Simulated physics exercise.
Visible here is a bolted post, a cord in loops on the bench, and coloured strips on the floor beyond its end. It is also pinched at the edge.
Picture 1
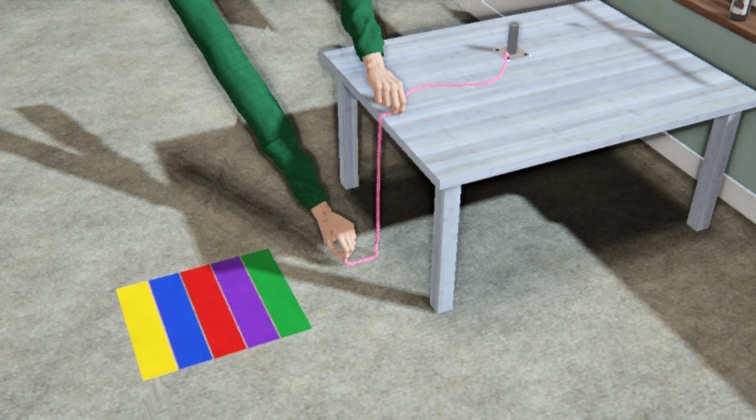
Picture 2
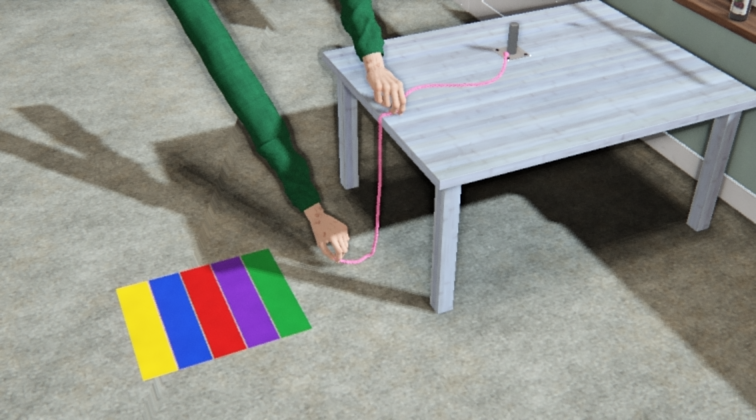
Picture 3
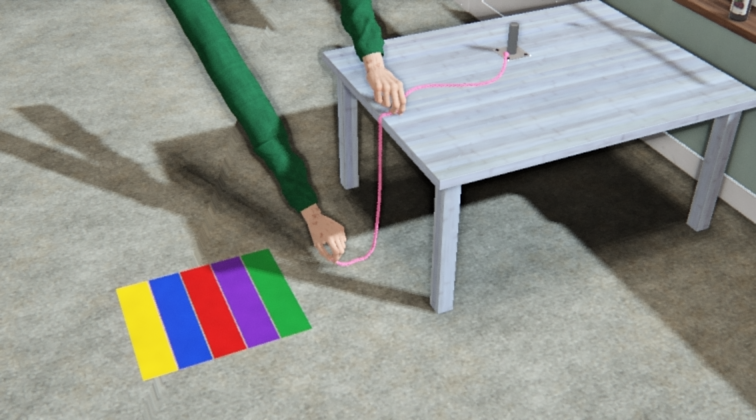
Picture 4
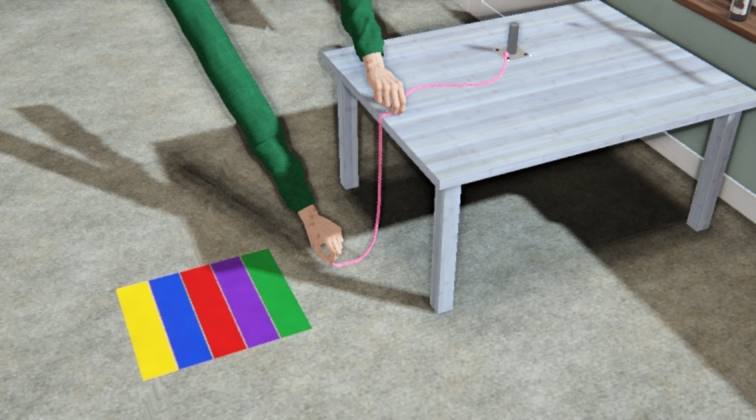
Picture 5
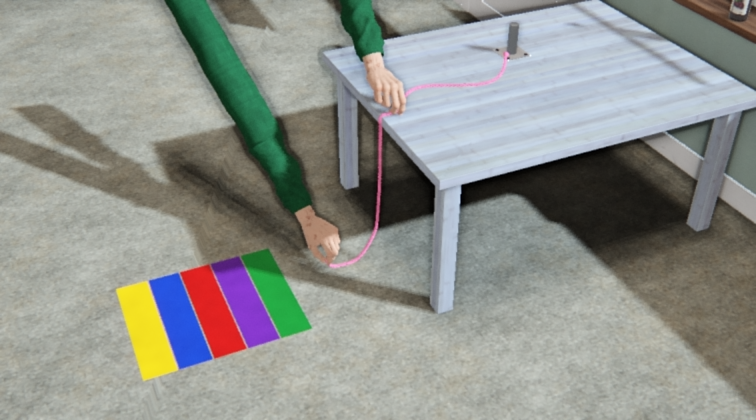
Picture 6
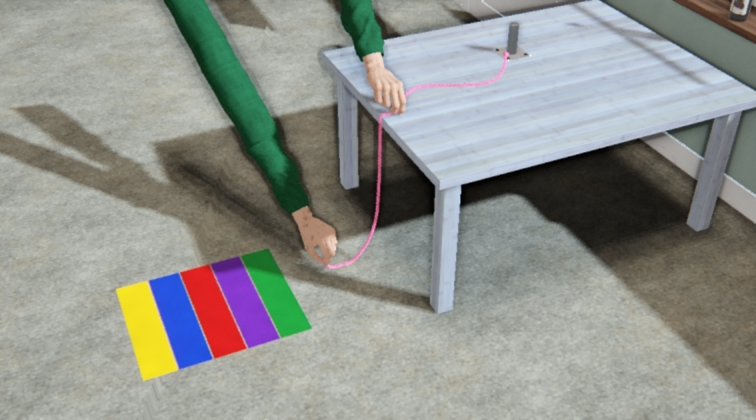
A green-sleeved arm draws the end of a pink cord slightly left across the floor.
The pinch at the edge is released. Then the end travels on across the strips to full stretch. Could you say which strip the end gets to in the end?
It gets to the red strip.
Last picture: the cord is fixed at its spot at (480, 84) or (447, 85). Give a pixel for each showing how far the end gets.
I'd say about (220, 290) for the first and about (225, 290) for the second.
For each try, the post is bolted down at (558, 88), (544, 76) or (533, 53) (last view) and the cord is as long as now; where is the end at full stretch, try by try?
Going through them in sequence: (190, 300), (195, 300) and finally (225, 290).
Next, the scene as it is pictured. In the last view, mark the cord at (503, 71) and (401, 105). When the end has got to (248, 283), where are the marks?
At (477, 64), then (371, 112).
Soon after, end near (248, 283); over purple.
Then, end near (219, 292); over red.
At full stretch, end near (200, 297); over red. It halts on the red strip.
